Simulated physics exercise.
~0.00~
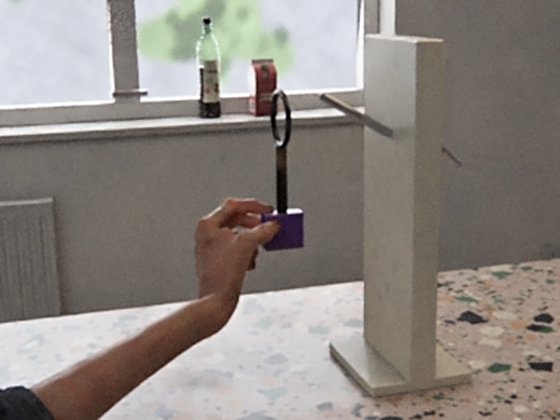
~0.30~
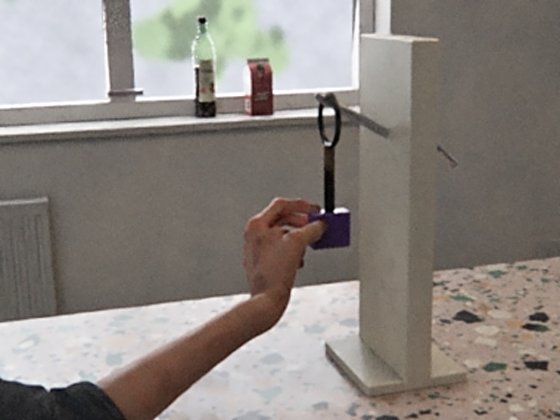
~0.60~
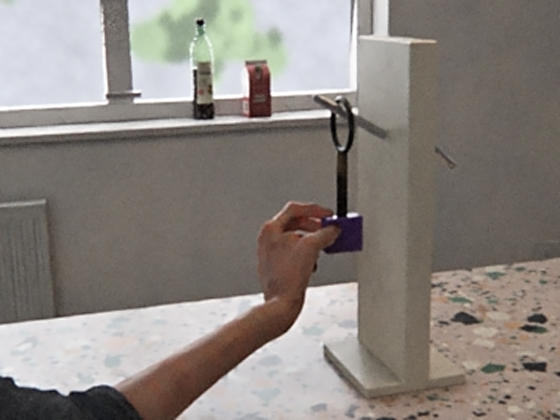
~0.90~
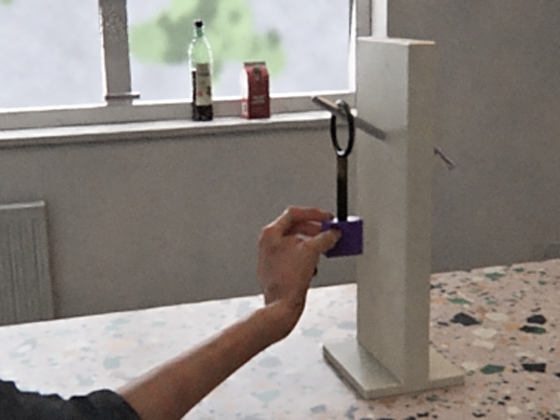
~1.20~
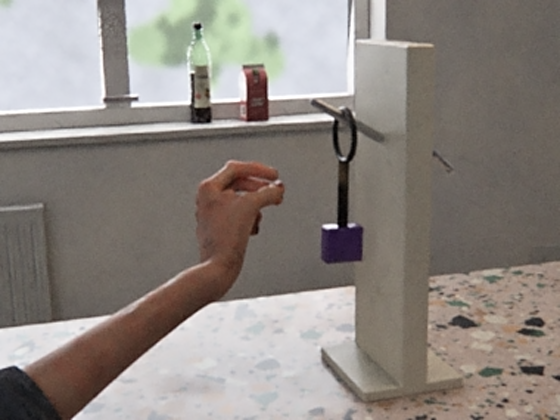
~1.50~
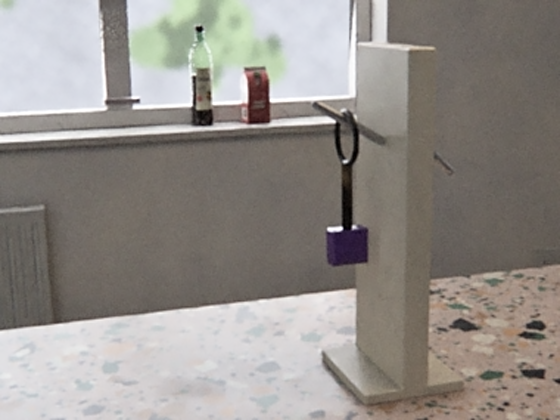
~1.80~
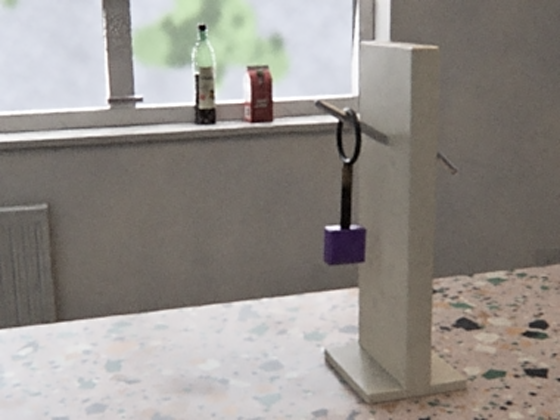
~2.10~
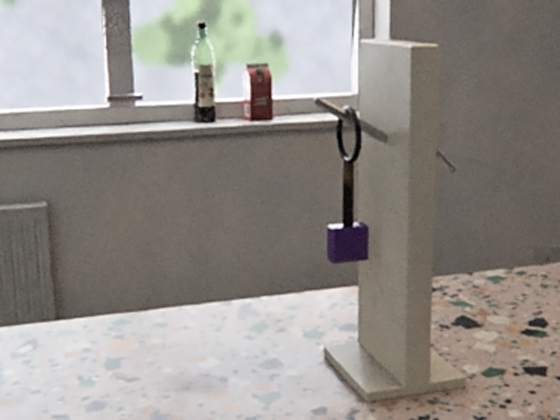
A purple block-ended brush with a dark ring was carried right by a hand and hooked over the peg on a pale stand; then the fingers let go and drew back out of view, and it stayed hanging there.
